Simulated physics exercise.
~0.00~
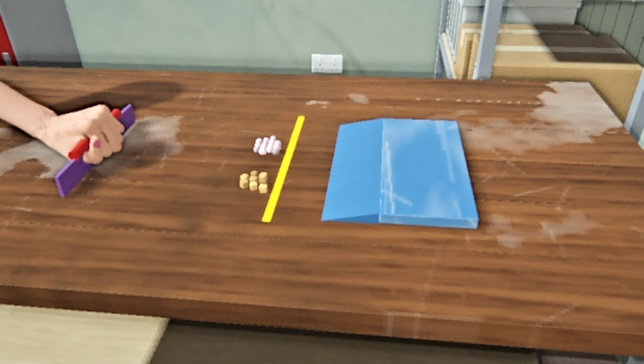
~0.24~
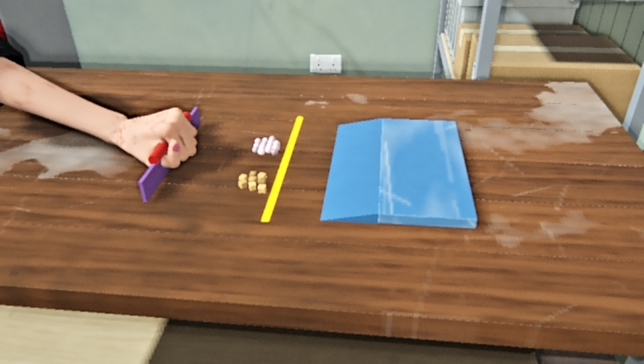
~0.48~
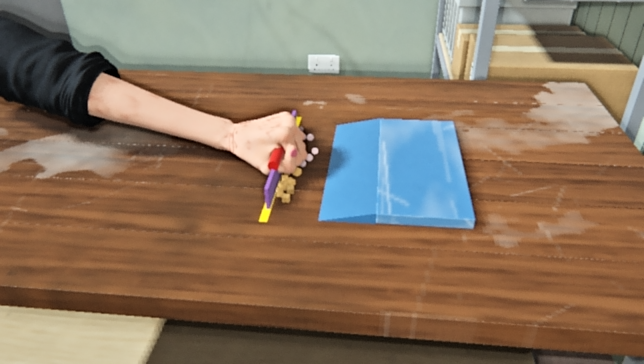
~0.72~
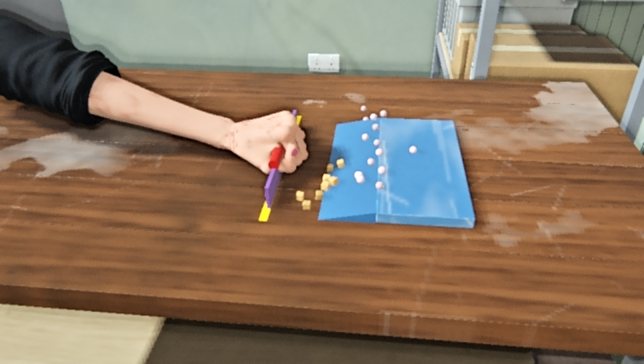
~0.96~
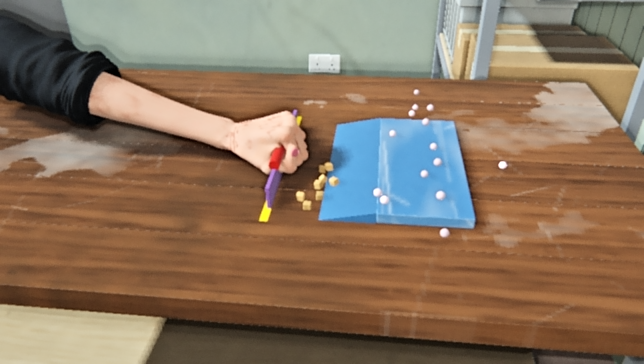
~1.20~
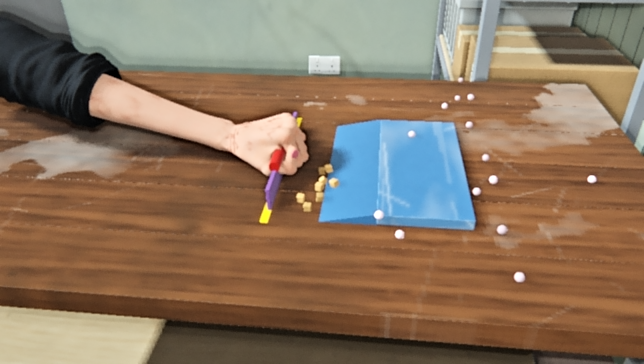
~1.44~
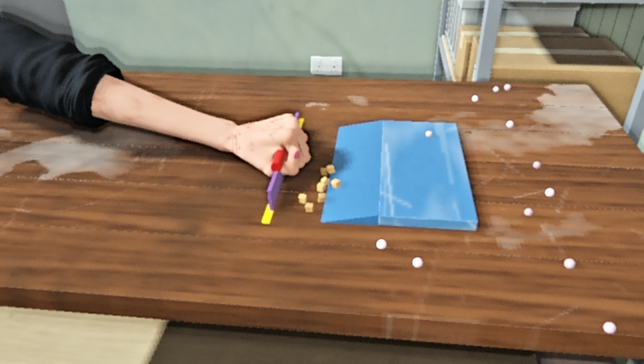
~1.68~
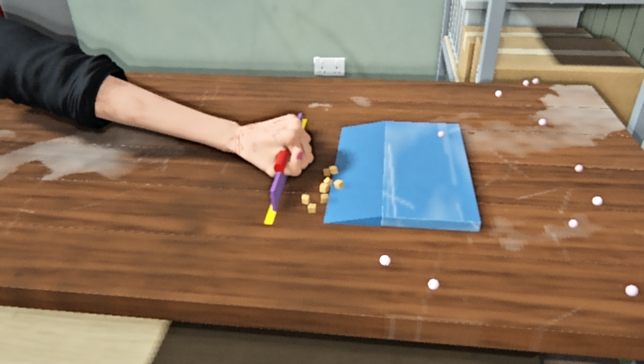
Hand sweeping purple scraper right to yellow tape, white balls rolling over blue wedge and scattering, tan cubes stopping around its near edge.
